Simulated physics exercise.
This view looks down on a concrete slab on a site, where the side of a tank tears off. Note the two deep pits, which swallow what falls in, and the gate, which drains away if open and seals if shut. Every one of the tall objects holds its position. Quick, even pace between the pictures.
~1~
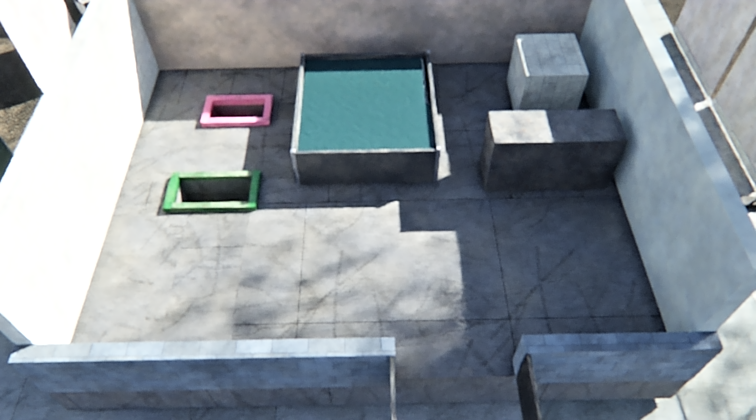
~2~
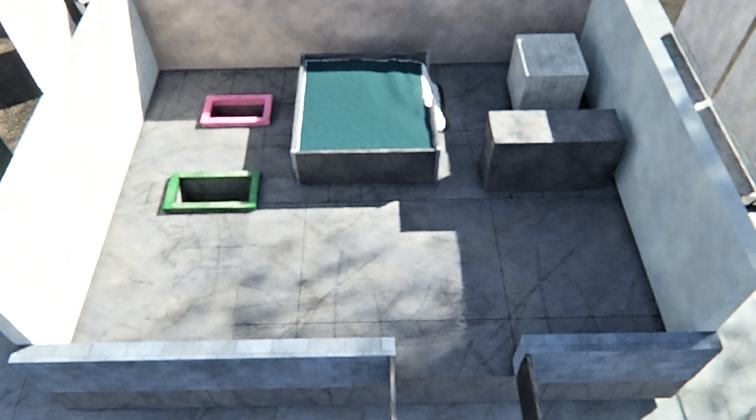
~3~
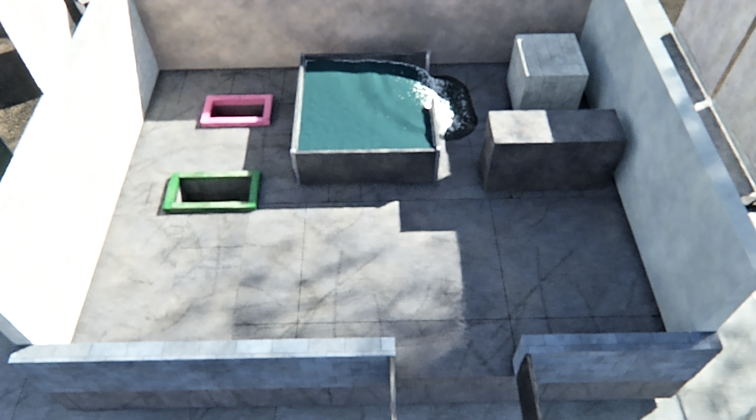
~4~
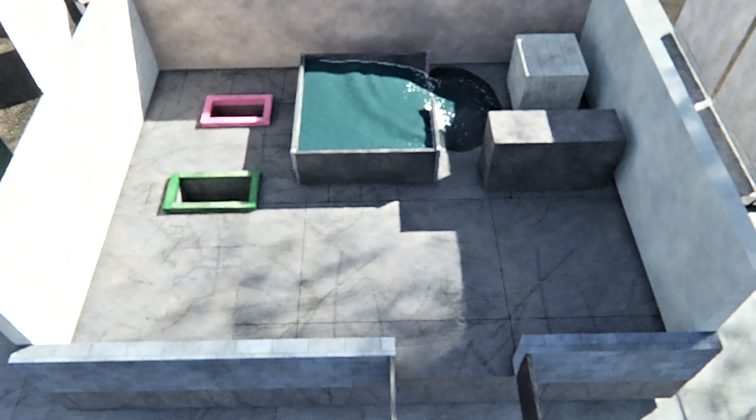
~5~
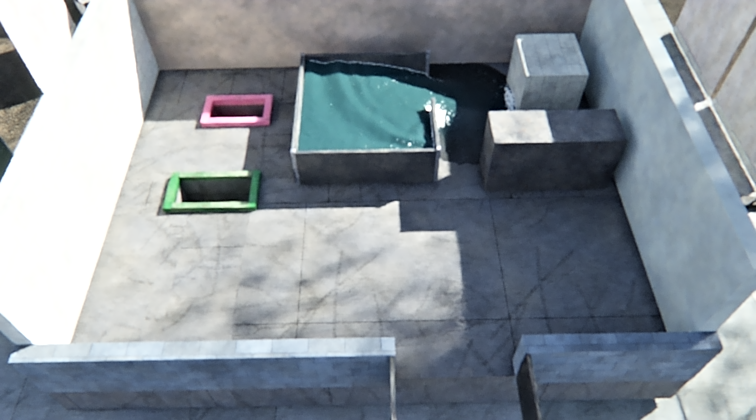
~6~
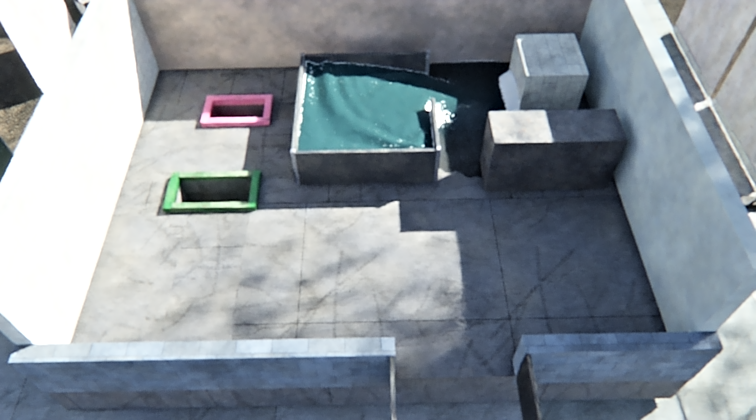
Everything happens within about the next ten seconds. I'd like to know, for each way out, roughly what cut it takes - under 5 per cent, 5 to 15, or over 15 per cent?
The gate takes 5 to 15 per cent. The pink pit takes under 5 per cent. The green pit takes under 5 per cent.
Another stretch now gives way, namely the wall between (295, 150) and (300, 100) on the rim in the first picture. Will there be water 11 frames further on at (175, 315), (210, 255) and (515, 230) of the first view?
In the order asked: Sodden, sodden, out of reach.
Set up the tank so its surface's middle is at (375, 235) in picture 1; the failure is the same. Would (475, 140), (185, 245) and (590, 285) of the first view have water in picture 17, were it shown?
Soaked - unflooded - soaked.
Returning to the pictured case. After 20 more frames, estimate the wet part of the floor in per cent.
That's roughly 30 per cent.
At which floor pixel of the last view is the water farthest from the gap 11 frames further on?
I'd say around (634, 236).
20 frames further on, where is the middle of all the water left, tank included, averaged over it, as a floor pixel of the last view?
(442, 123).
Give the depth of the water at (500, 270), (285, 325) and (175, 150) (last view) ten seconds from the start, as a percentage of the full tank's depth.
In order: Roughly 6, 4 and 6 in a hundred.
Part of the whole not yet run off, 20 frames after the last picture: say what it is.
Estimate: Near 100 %.
A moment on, water covers 10 % of the floor; the gate 0 %, the pink pit 0 %, the green pit 0 %.
Next, water covers 20 % of the floor; the gate 0 %, the pink pit 0 %, the green pit 0 %.
Then, water covers 30 % of the floor; the gate 0 %, the pink pit 0 %, the green pit 0 %.
Later, water covers 55 % of the floor; the gate 0 %, the pink pit 0 %, the green pit 0 %.
In the end, water covers 80 % of the floor; the gate 7 %, the pink pit 0 %, the green pit 0 %.
